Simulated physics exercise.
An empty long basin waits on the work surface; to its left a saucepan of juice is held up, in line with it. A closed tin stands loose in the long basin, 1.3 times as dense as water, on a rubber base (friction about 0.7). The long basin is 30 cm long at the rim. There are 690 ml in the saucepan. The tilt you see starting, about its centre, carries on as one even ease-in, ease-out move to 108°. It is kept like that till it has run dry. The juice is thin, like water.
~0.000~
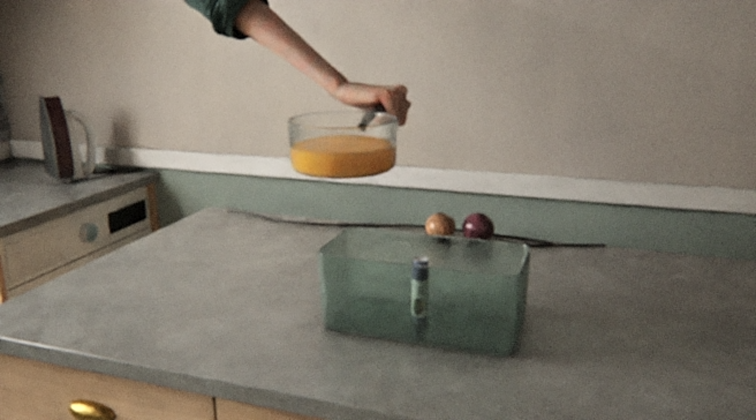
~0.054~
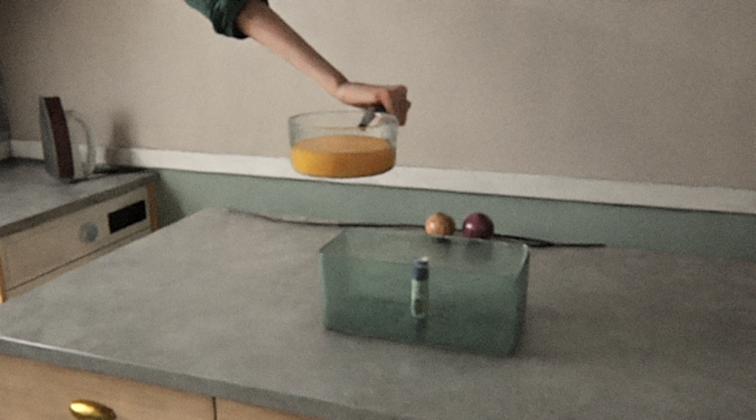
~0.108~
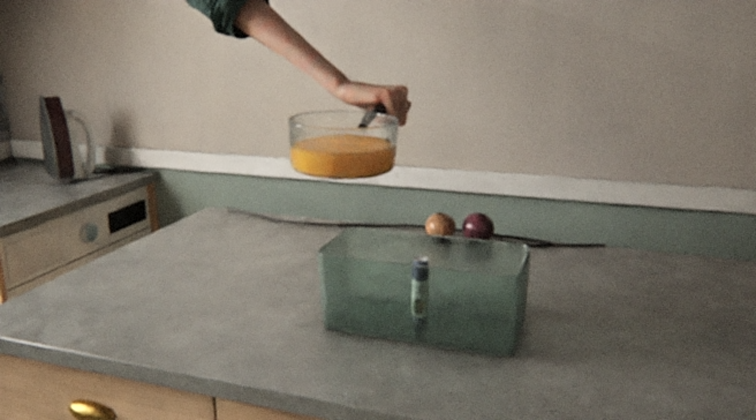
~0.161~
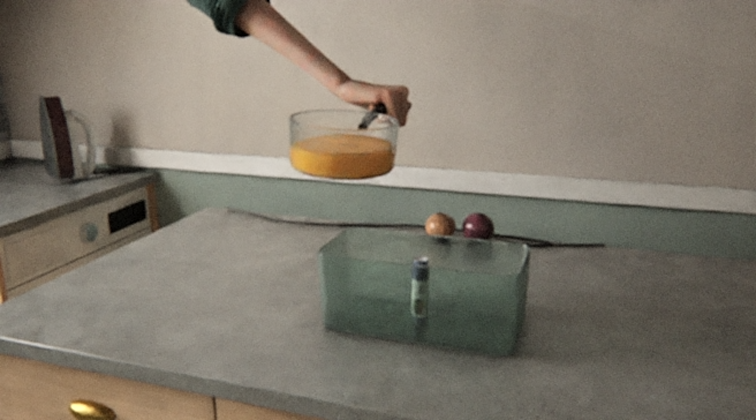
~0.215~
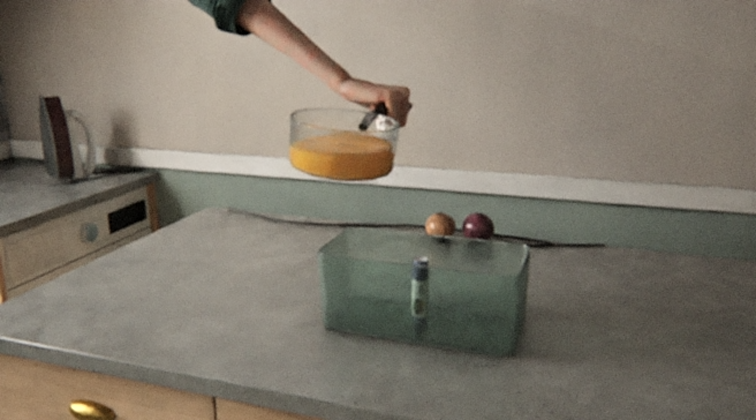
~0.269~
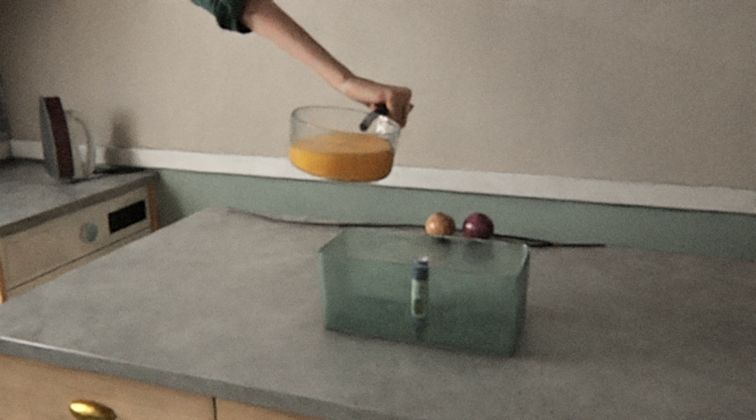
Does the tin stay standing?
It stays up.
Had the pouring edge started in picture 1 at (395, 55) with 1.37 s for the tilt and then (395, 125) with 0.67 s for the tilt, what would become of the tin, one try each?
First it topples; then it topples.
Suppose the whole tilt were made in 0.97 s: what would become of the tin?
Then it stays up.
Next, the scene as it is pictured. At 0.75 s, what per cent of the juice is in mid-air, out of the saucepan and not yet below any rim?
About 28 per cent.
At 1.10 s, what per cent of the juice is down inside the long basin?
About 74 per cent.
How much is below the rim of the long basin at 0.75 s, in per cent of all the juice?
Near 4 in a hundred.
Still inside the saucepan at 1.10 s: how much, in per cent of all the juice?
Some 14 per cent.
Then, 0.75 s in, the tilt is 62° and 69 per cent is still to pour; the tin stands where it began.
Then, 1.10 s in, the tilt is 98° and 14 per cent is still to pour; the tin stands where it began.
Then, 1.47 s in, the tilt is 108° and 0 per cent is still to pour; the tin stands where it began.
Then, 1.87 s in, the tilt is 108° and 0 per cent is still to pour; the tin stands where it began.
Finally, the tin stands where it began.
